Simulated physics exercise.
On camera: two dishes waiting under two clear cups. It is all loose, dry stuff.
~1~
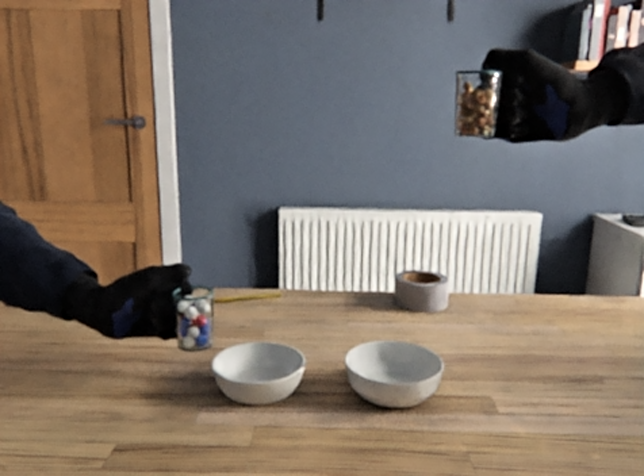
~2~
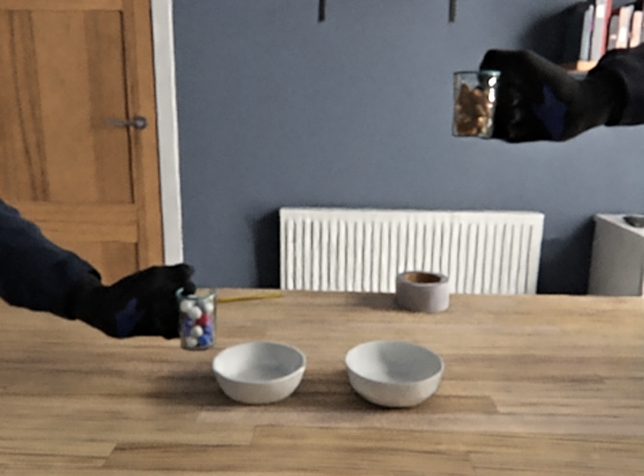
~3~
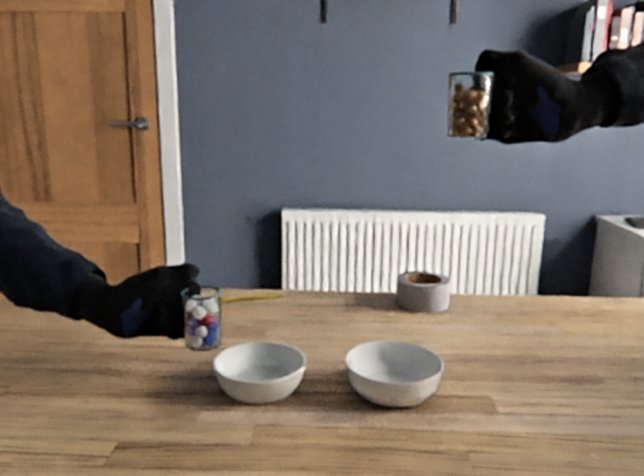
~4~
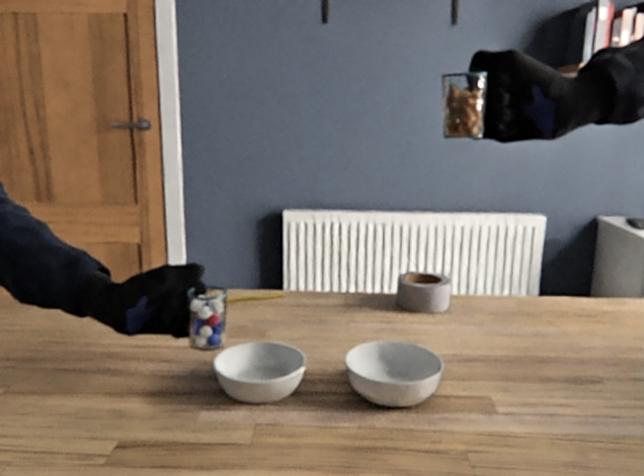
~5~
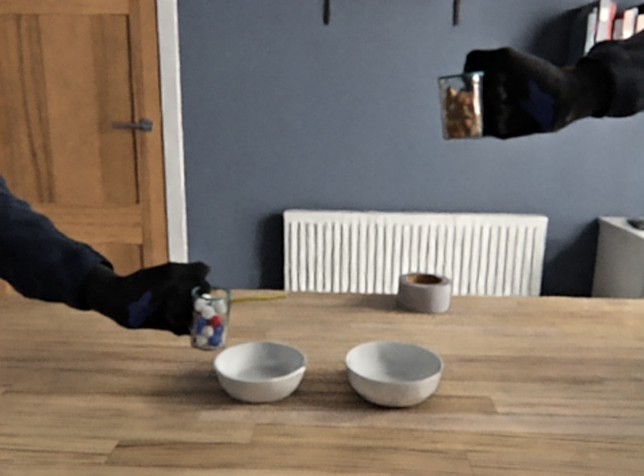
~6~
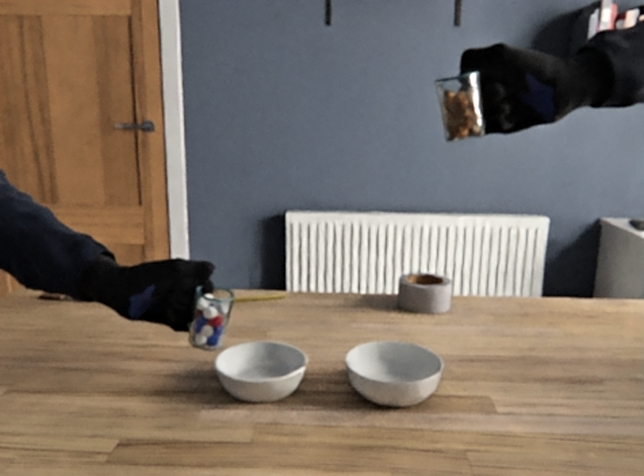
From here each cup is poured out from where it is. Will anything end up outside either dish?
In the end the left one holds every piece, and the right one ends with pieces scattered round it.
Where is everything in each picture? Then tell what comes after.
The first picture shows left dish at (253, 386), empty; left cup at (195, 319), holding gumballs, just above its dish; right dish at (399, 387), empty; right cup at (476, 104), holding roasted chickpeas, high above its dish.
The second picture shows left cup at (197, 318), upright; right cup at (474, 105), upright.
The third picture shows left cup at (203, 318), upright; right cup at (469, 106), upright.
The fourth picture shows left cup at (207, 318), upright; right cup at (464, 106), upright.
The fifth picture shows left cup at (210, 318), tipped 6°; right cup at (461, 107), tipped 6°.
The sixth picture shows left dish at (254, 383); left cup at (211, 318), tipped 12°; right dish at (398, 386); right cup at (461, 108), tipped 12°.
Then, 0.65 s after the last picture, left, all still in the cup; right, all still in the cup.
Then, 1.22 s after the last picture, left, most still in the cup, a small part in the dish, a small part in the air; right, all still in the cup.
Then, 1.71 s after the last picture, left, all in the dish; right, about two thirds in the dish, a stray few outside the dish, about a third in the air.
At rest, left, all in the dish, none outside the dish; right, nearly all in the dish, a small part outside the dish.
